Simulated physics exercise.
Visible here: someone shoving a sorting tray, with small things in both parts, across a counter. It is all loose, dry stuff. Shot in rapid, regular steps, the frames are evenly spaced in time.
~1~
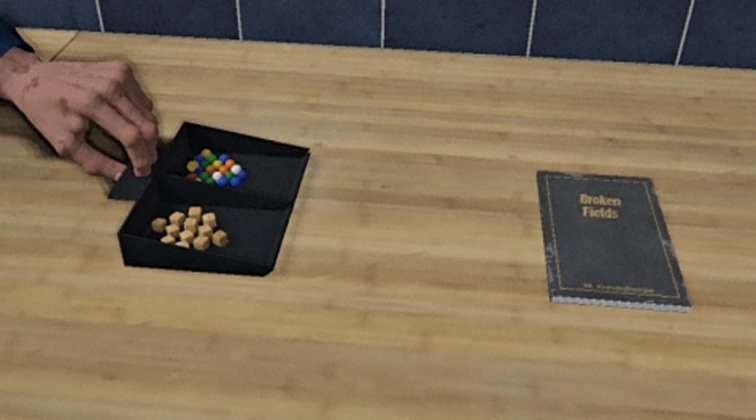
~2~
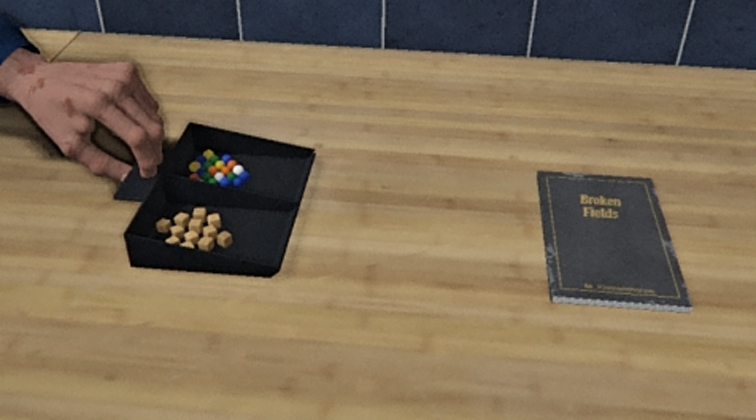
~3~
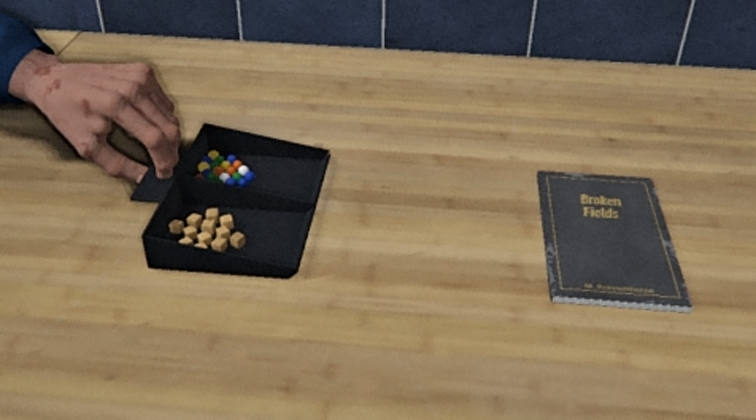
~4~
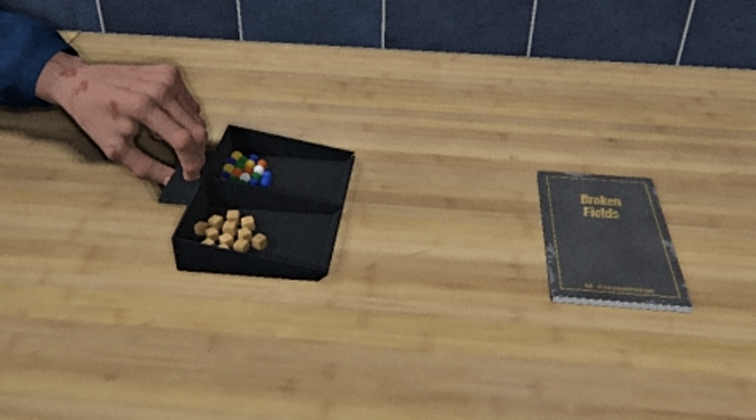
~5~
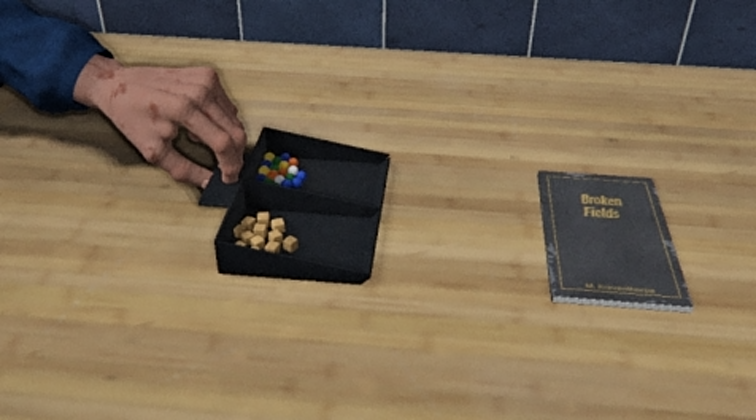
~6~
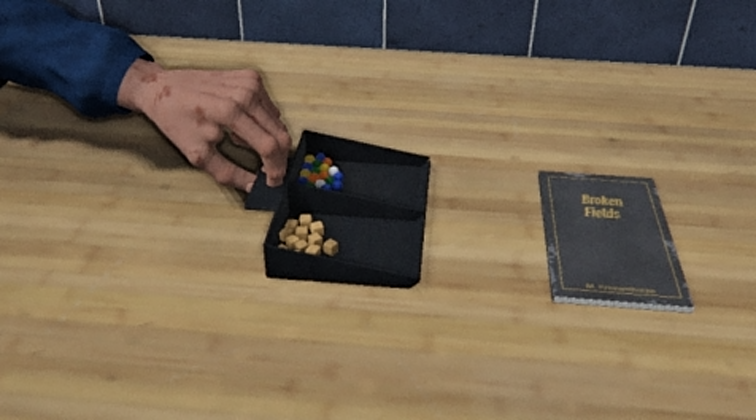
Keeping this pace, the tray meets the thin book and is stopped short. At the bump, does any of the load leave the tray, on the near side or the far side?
The near lot stays in the tray; the far lot sends some out.
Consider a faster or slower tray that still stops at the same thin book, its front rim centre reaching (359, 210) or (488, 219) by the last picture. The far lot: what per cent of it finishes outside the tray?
The first gives 0 %, the second 60 %.
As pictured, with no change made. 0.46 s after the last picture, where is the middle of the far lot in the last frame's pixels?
Its middle is roughly at (528, 191) in the last frame.
Then, 0.08 s after the last picture, tray still sliding, front rim near (487, 219); near lot all inside; far lot all inside.
Then, 0.25 s after the last picture, tray stopped at the thin book; near lot all inside, moved towards the front rim; far lot all inside, moved towards the front rim.
Then, 0.46 s after the last picture, tray stopped at the thin book; near lot all inside, moved towards the front rim; far lot about a third out of the tray.
By the end, tray stopped at the thin book; near lot all inside, moved towards the front rim; far lot about a third out of the tray.
